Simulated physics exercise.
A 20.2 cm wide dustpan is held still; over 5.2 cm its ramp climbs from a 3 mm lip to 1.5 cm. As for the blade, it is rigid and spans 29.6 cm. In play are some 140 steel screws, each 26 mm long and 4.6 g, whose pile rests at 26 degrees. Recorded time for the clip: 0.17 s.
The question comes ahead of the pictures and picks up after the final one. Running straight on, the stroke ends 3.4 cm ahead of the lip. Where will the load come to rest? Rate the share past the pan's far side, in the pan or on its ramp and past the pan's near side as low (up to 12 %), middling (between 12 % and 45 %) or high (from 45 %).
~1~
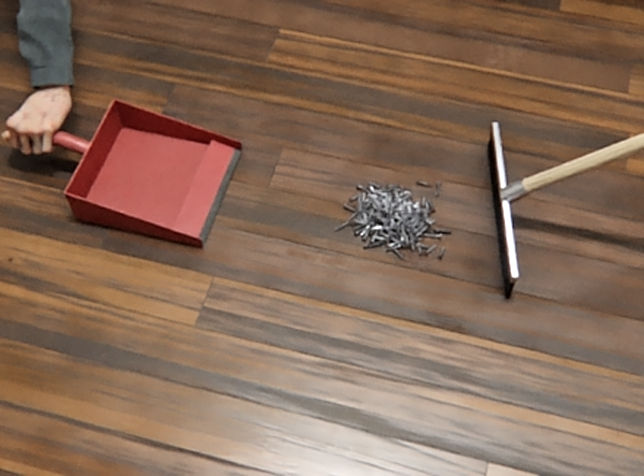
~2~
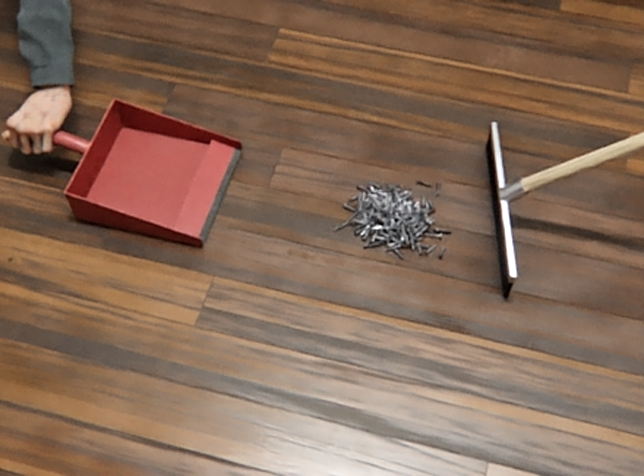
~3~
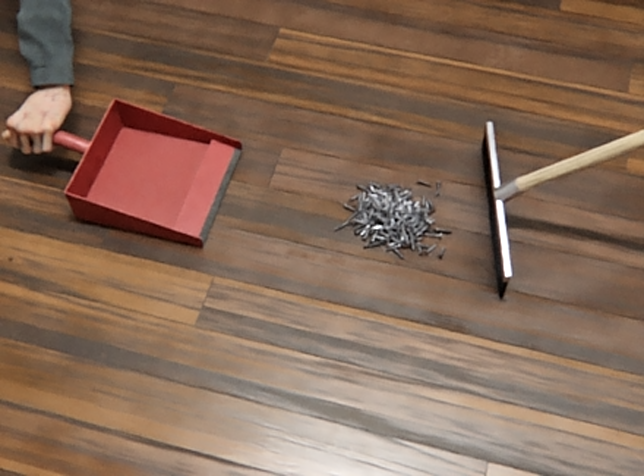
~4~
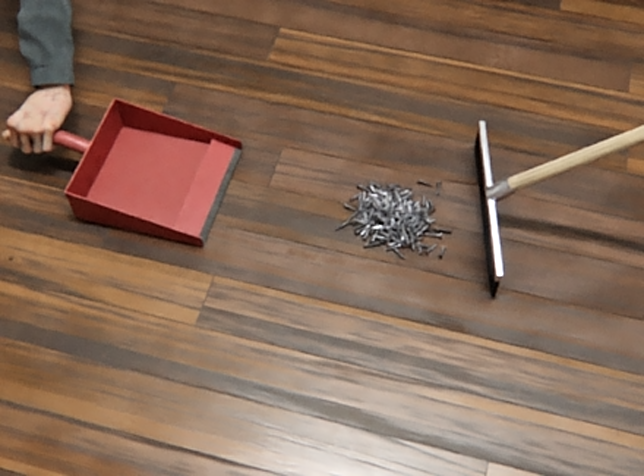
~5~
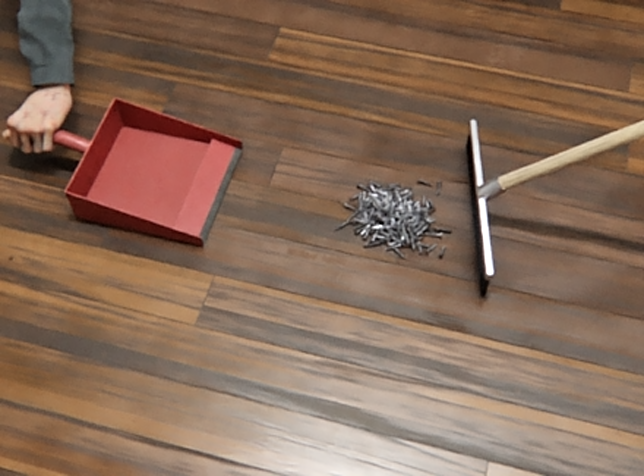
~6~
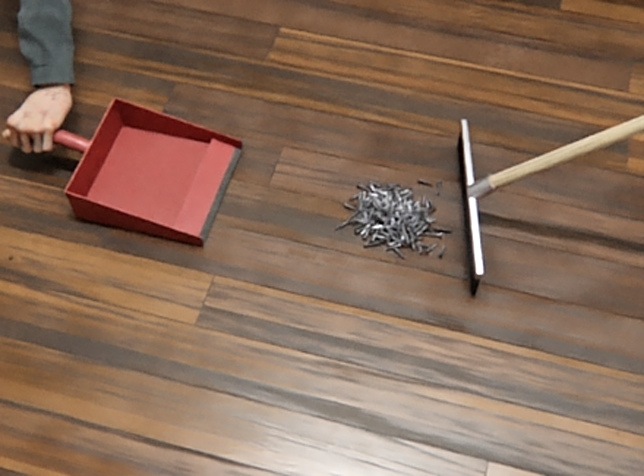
Shares - past the pan's far side: Low; in the pan or on its ramp: Low; past the pan's near side: Low.
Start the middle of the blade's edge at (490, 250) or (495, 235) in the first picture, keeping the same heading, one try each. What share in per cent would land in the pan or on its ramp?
Some 5 and 0 per cent.
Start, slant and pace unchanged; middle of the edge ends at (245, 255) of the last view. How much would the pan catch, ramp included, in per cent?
About 0 per cent.
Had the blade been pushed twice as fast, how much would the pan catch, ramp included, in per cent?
Then roughly 20 per cent.
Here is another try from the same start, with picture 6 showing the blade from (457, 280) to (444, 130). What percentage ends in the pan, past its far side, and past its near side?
Pan 10; far 0; near 15.
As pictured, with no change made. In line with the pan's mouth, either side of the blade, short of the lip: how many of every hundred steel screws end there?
I'd estimate close to 95 per cent.
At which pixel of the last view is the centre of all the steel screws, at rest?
Approximately (244, 208) in the last view.
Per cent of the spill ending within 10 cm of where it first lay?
About 0 %.
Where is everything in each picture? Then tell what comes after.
The first picture shows blade from (514, 279) to (494, 129), moved 0.0 cm, 0 of the pieces shifted so far; middle of the pieces at (394, 216); pan at (150, 181).
The second picture shows blade from (512, 278) to (493, 129), moved 0.3 cm, 0 of the pieces shifted so far; middle of the pieces at (394, 216).
The third picture shows blade from (507, 278) to (488, 128), moved 1.0 cm, 0 of the pieces shifted so far; middle of the pieces at (394, 216).
The fourth picture shows blade from (499, 277) to (481, 128), moved 2.3 cm, 0 of the pieces shifted so far; middle of the pieces at (394, 216).
The fifth picture shows blade from (489, 276) to (472, 127), moved 3.7 cm, 0 of the pieces shifted so far; middle of the pieces at (395, 216).
The sixth picture shows blade from (479, 275) to (463, 126), moved 5.2 cm, 0 of the pieces shifted so far; middle of the pieces at (395, 215); pan at (150, 180).
Then, 0.36 s after the last picture, middle of the blade 24 cm from the lip; 0 % over the lip, far side 0 %, near side 0 %.
Then, 0.60 s after the last picture, middle of the blade 14 cm from the lip; 0 % over the lip, far side 0 %, near side 0 %.
Then, 0.96 s after the last picture, middle of the blade 7 cm from the lip; 0 % over the lip, far side 0 %, near side 5 %.
In the end, far side 0 %, pan 0 %, near side 5 %, in front of the lip or behind the blade 95 %.
